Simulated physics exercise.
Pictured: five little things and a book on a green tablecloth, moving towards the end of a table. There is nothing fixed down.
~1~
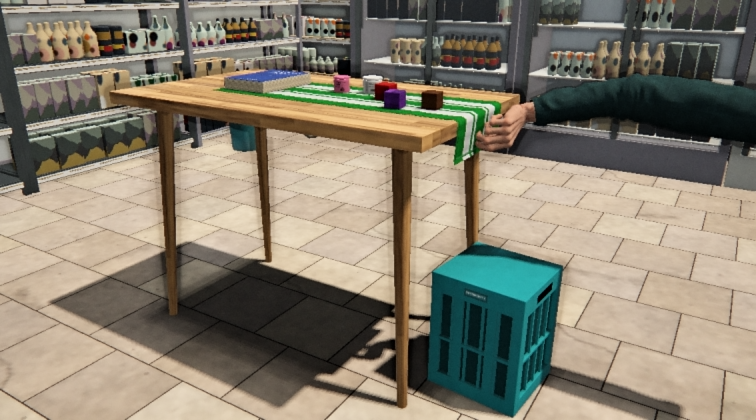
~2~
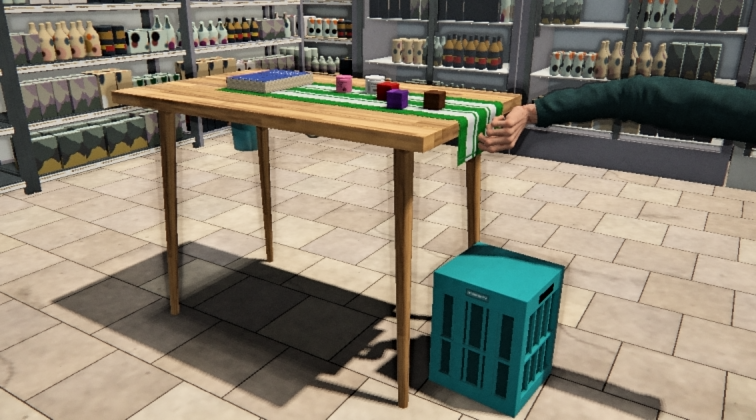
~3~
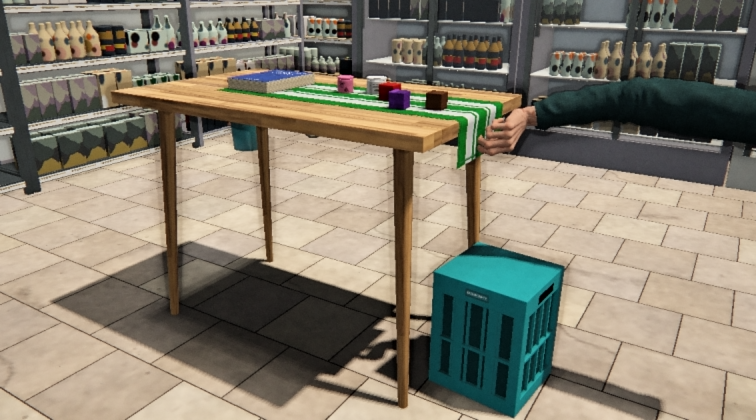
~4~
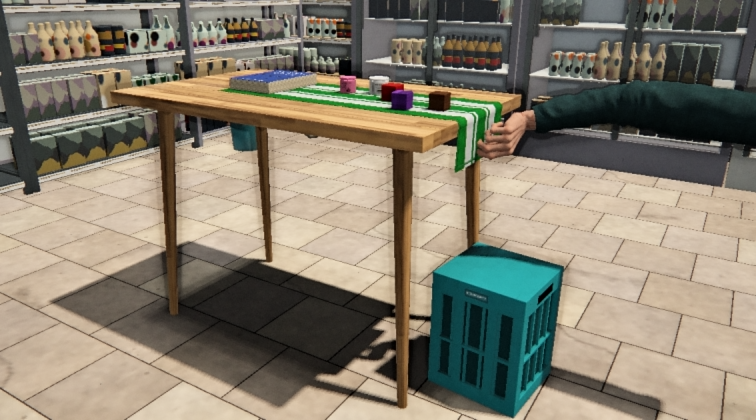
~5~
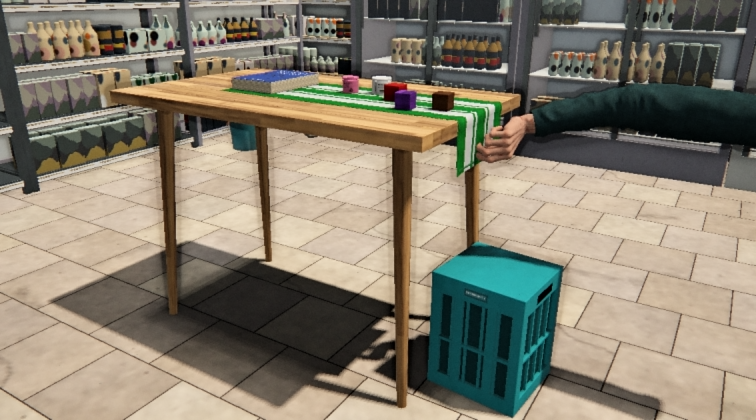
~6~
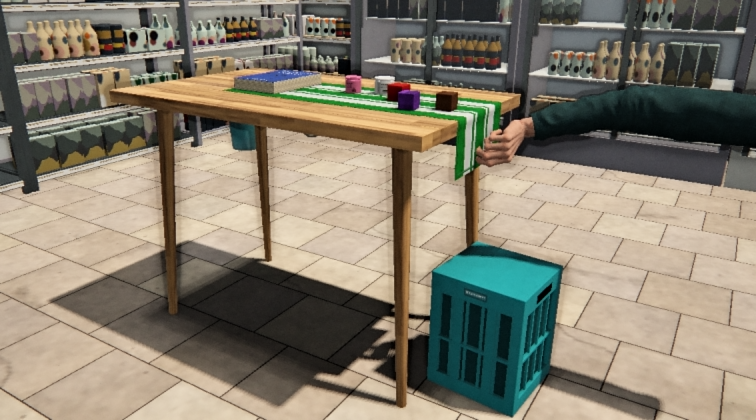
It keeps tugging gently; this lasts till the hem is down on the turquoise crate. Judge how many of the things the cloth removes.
The count that falls away is going to be three.
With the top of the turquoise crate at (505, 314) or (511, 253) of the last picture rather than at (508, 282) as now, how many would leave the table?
Over the edge: 4, then 2.
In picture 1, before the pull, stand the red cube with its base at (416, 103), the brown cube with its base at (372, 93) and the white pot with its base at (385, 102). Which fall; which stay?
The red cube is off the top, the brown cube is still on top, the white pot is off the top.
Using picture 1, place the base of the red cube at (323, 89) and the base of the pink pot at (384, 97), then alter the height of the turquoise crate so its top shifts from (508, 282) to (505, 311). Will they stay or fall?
Looks like the red cube hangs in there, and the pink pot ends up down.
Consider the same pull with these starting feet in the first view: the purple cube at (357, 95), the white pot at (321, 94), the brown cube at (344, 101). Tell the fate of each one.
Of the three, the purple cube stays aboard, the white pot stays aboard, the brown cube stays aboard.
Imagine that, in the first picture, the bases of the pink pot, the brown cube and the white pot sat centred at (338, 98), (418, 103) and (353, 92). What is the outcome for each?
Fate of the pink pot: It stays; fate of the brown cube: It goes; fate of the white pot: It stays.
Soon after, hem near (476, 202); brown cube gone.
After that, hem near (475, 231); brown cube and purple cube gone.
And then, hem on the crate; brown cube, purple cube and red cube gone.
In the end, hem on the crate; brown cube, purple cube and red cube gone. The answer is three.
